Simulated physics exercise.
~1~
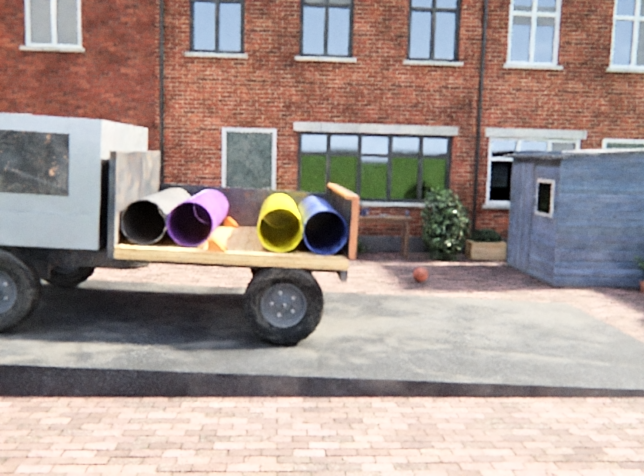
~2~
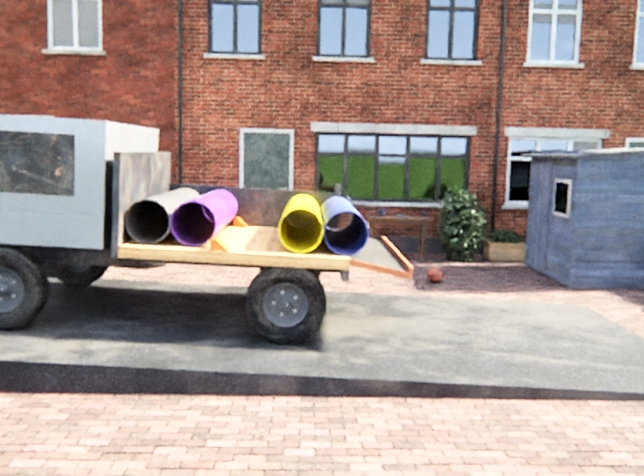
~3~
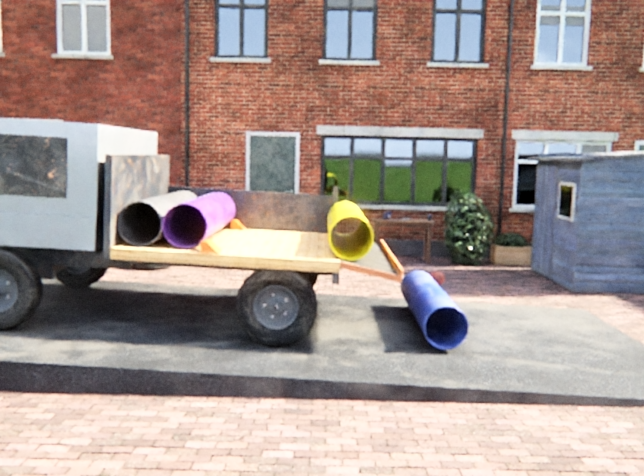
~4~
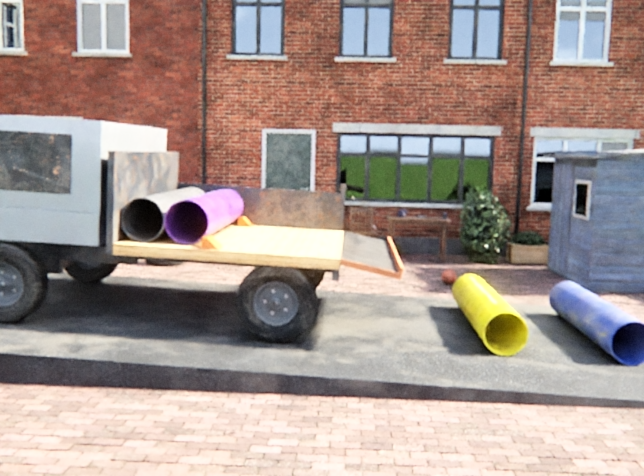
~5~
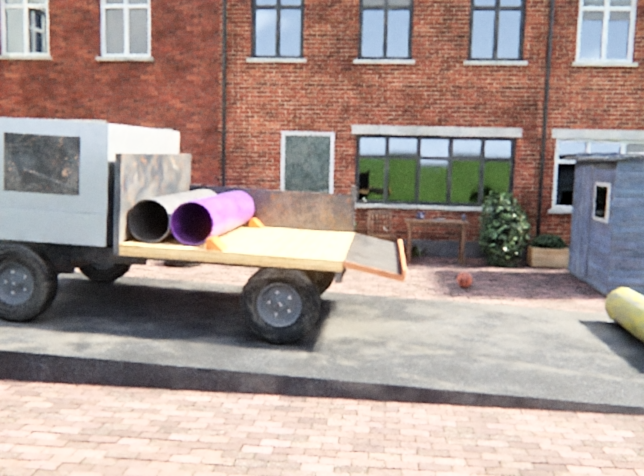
The clip opens on a flatbed truck parked before a brick building, carrying grey, purple, yellow and blue pipes, with its tailgate upright at the right. The tailgate swings down and hangs tilted off the back while the yellow and blue pipes begin rolling right. Blue goes over the edge first and reaches the ground, with yellow close behind at the end of the bed. Yellow then drops too, and both roll away across the paving toward the shed. At the end, grey and purple remain beside the orange chock, blue is out of view, and yellow shows only partly at the right edge.
